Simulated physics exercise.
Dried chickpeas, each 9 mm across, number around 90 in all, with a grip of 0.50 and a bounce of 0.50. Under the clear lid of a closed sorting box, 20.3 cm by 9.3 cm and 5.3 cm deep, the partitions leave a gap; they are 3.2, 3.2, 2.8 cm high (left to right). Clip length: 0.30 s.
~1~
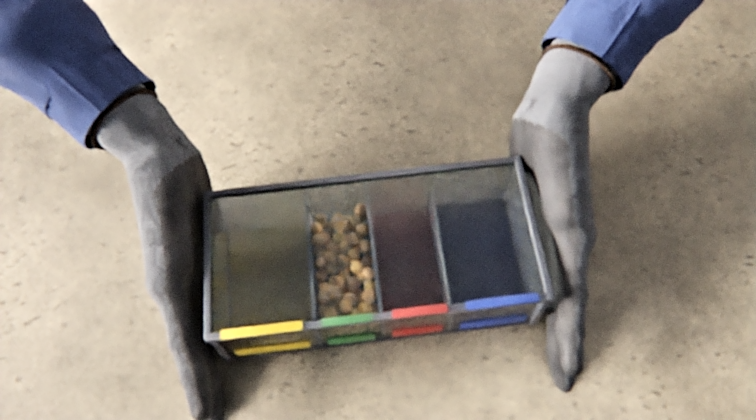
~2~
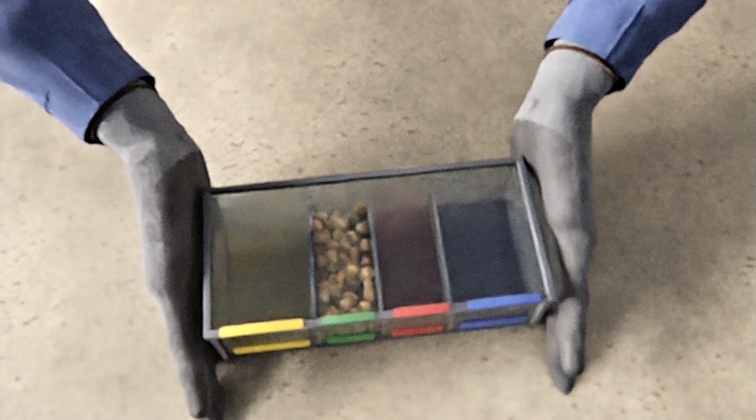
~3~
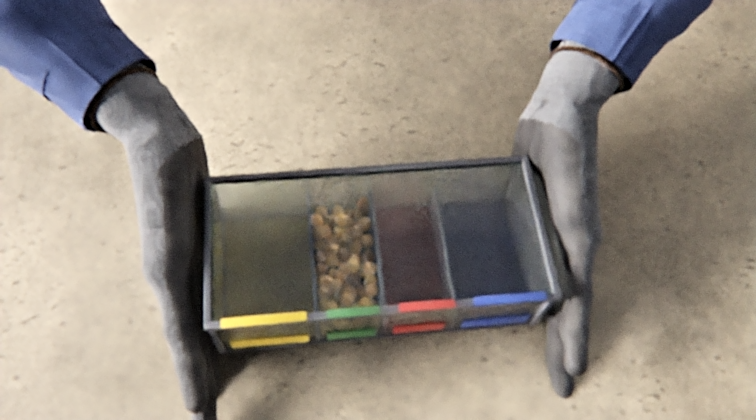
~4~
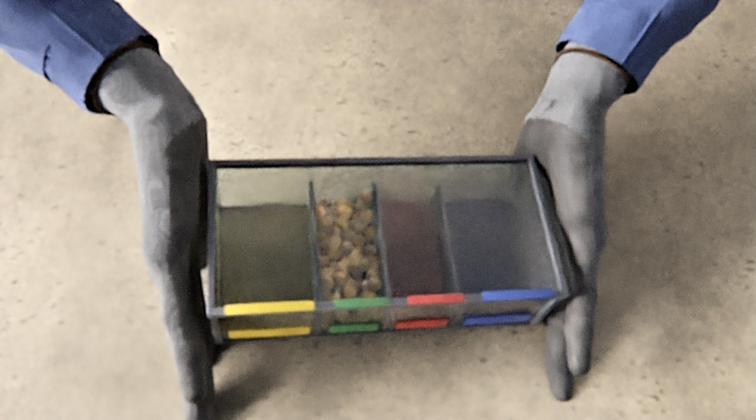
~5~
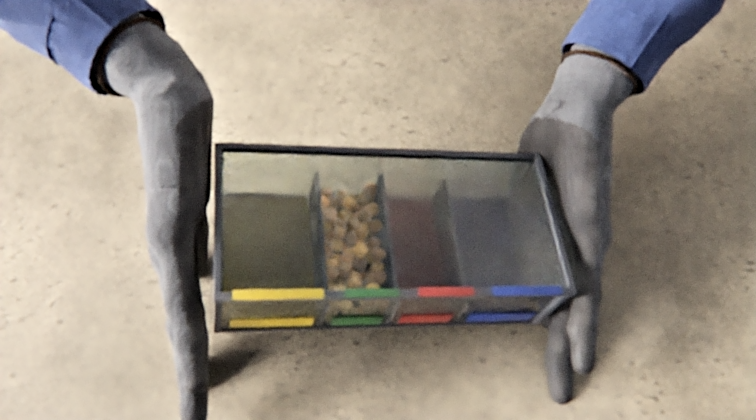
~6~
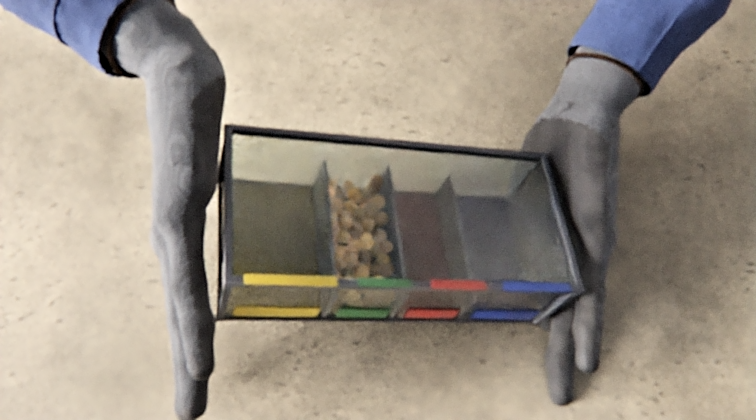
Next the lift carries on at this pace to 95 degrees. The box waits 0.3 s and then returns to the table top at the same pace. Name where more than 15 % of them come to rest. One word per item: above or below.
In order - red: Below; blue: Above; green: Above; yellow: Below.
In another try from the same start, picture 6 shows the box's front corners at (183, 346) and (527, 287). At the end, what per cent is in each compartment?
Each compartment ends like this: Red 0 per cent, blue 0 per cent, green 45 per cent, yellow 55 per cent.
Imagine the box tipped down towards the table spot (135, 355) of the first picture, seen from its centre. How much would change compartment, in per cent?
That comes to around 50 per cent.
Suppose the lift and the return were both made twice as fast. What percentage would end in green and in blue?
In per cent, green gets 20 and blue gets 75.
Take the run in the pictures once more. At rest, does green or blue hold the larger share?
More settles in the blue compartment.
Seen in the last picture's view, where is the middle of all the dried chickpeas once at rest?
(469, 238) or so.
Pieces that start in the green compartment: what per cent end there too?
That compartment keeps close to 50 per cent of its own pieces.
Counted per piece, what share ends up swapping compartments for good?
Somewhere around 55 percent.
Then, 1.18 s after the last picture, tilt 95 degrees; red 15 %, blue 25 %, green 60 %.
Then, 1.96 s after the last picture, tilt 48 degrees; blue 55 %, green 45 %.
Then, 2.77 s after the last picture, tilt 0 degrees; blue 55 %, green 45 %.
In the end, red 0 %, blue 55 %, green 45 %, yellow 0 %.
